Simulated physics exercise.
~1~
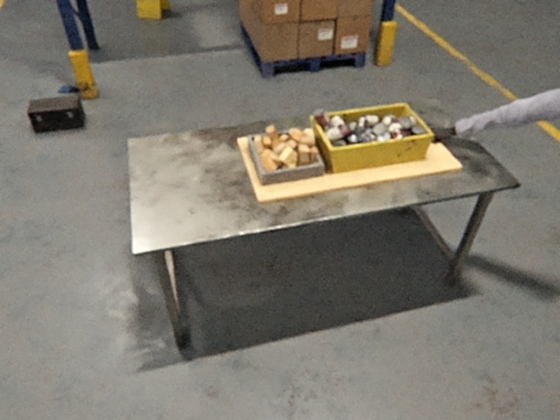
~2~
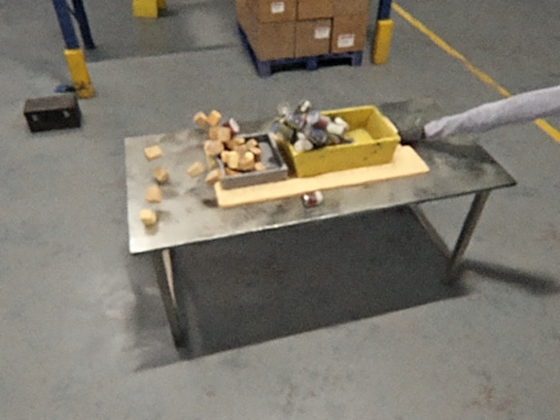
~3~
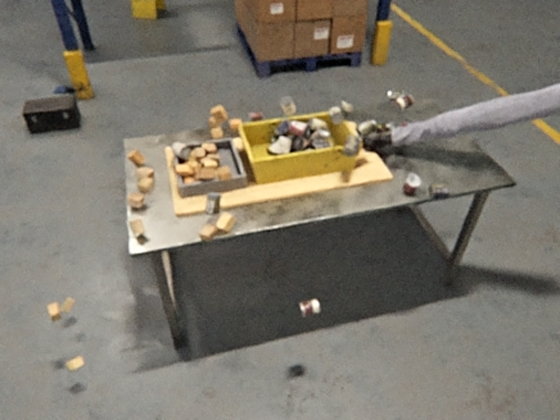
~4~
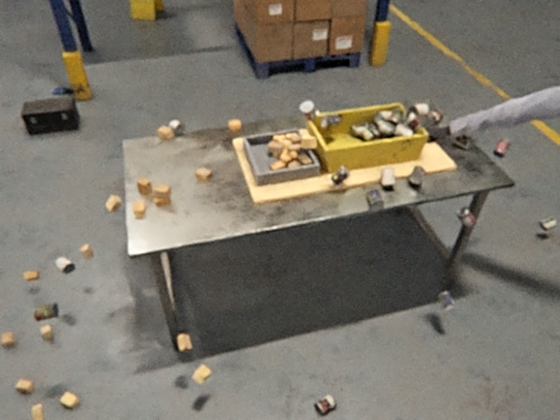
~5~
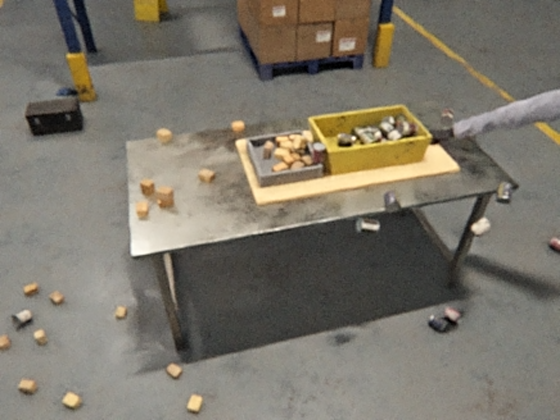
A board carrying a grey container of wooden blocks and a yellow container of small tins slides left across a metal table and back right beside a sleeved arm, scattering many pieces onto the tabletop and floor, and rests with both containers still partly filled.
